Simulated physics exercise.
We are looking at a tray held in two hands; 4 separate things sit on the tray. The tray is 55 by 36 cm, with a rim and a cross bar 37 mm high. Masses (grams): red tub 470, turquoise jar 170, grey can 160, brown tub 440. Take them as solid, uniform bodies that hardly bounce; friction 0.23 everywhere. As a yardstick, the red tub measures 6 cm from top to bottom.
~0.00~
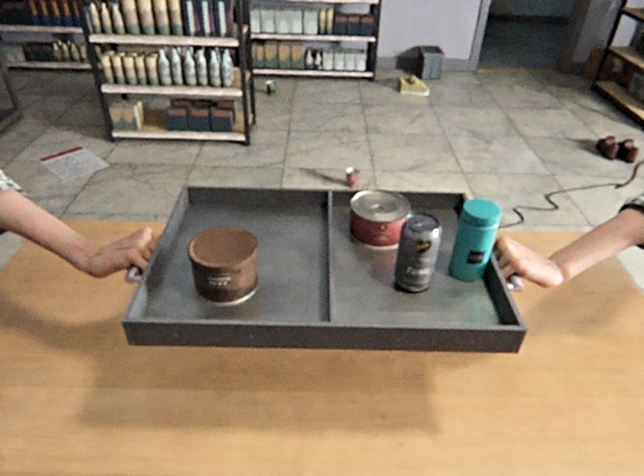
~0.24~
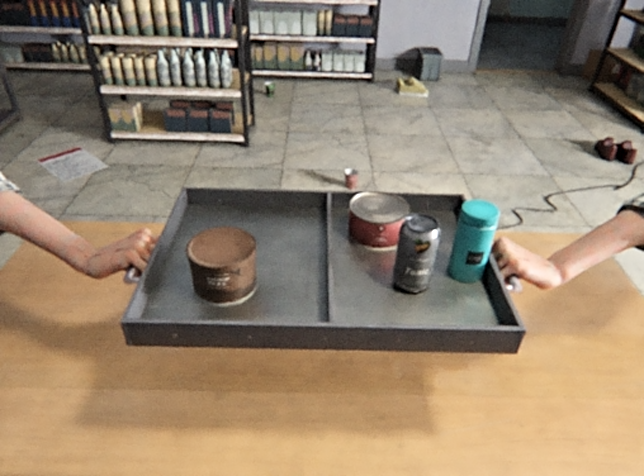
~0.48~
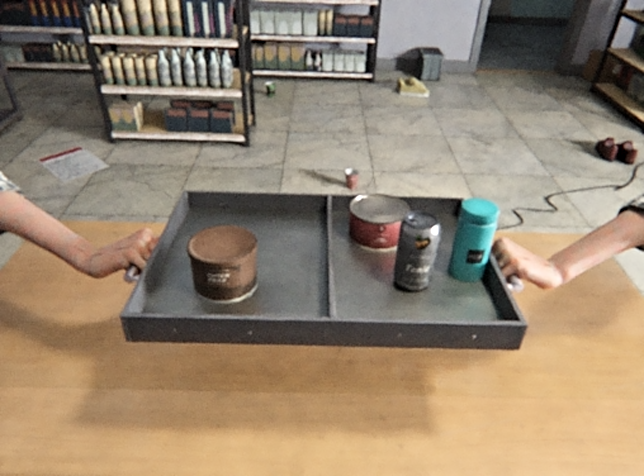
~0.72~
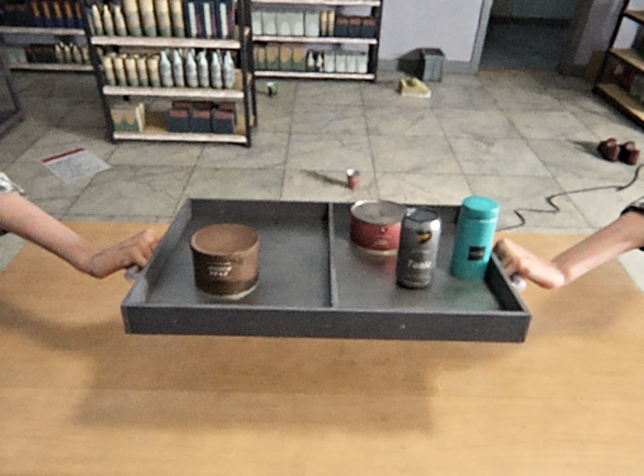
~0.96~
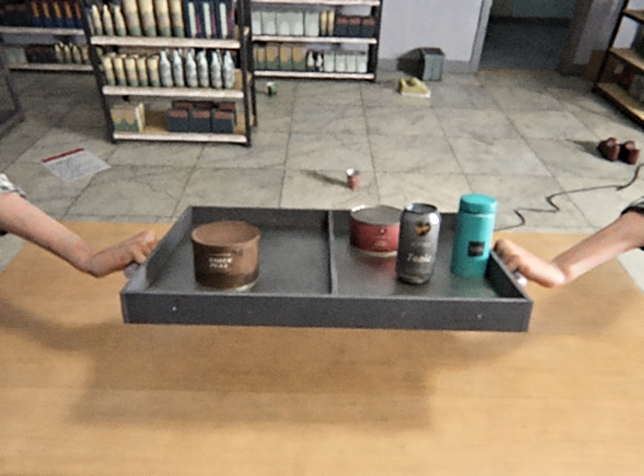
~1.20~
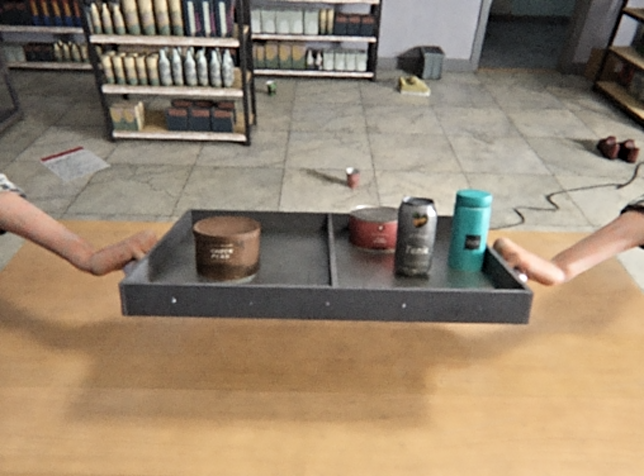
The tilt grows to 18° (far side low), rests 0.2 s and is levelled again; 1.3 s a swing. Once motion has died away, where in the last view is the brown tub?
It ends at about (242, 202).
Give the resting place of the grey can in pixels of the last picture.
Around (423, 210).
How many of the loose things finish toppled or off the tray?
In all, 0.
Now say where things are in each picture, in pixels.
The first frame shows tray level; brown tub (225, 265); red tub (379, 218).
The second frame shows tray level; grey can (416, 254); red tub (378, 220).
The third frame shows tray at 3°, far edge down; turquoise jar (473, 241); grey can (416, 252).
The fourth frame shows tray at 8°, far edge down; red tub (379, 225); turquoise jar (474, 239).
The fifth frame shows tray at 14°, far edge down; grey can (417, 244); red tub (379, 229).
The sixth frame shows tray at 17°, far edge down; brown tub (228, 248); turquoise jar (469, 230).
Around 1.40 s, tray at 18°, far edge down; brown tub shifted 6 cm near (232, 239); grey can shifted 6 cm; turquoise jar shifted 6 cm.
Around 1.60 s, tray at 18°, far edge down; brown tub shifted 14 cm near (239, 226); turquoise jar shifted 14 cm; grey can shifted 11 cm.
Around 1.90 s, tray at 16°, far edge down; brown tub shifted 19 cm near (243, 216); turquoise jar shifted 17 cm; grey can shifted 13 cm.
Finally (3.4 s), not toppled but over 5 cm from the start, turquoise jar, grey can and brown tub; the last one still in place (within 5 cm). In the last view, brown tub near (242, 202).
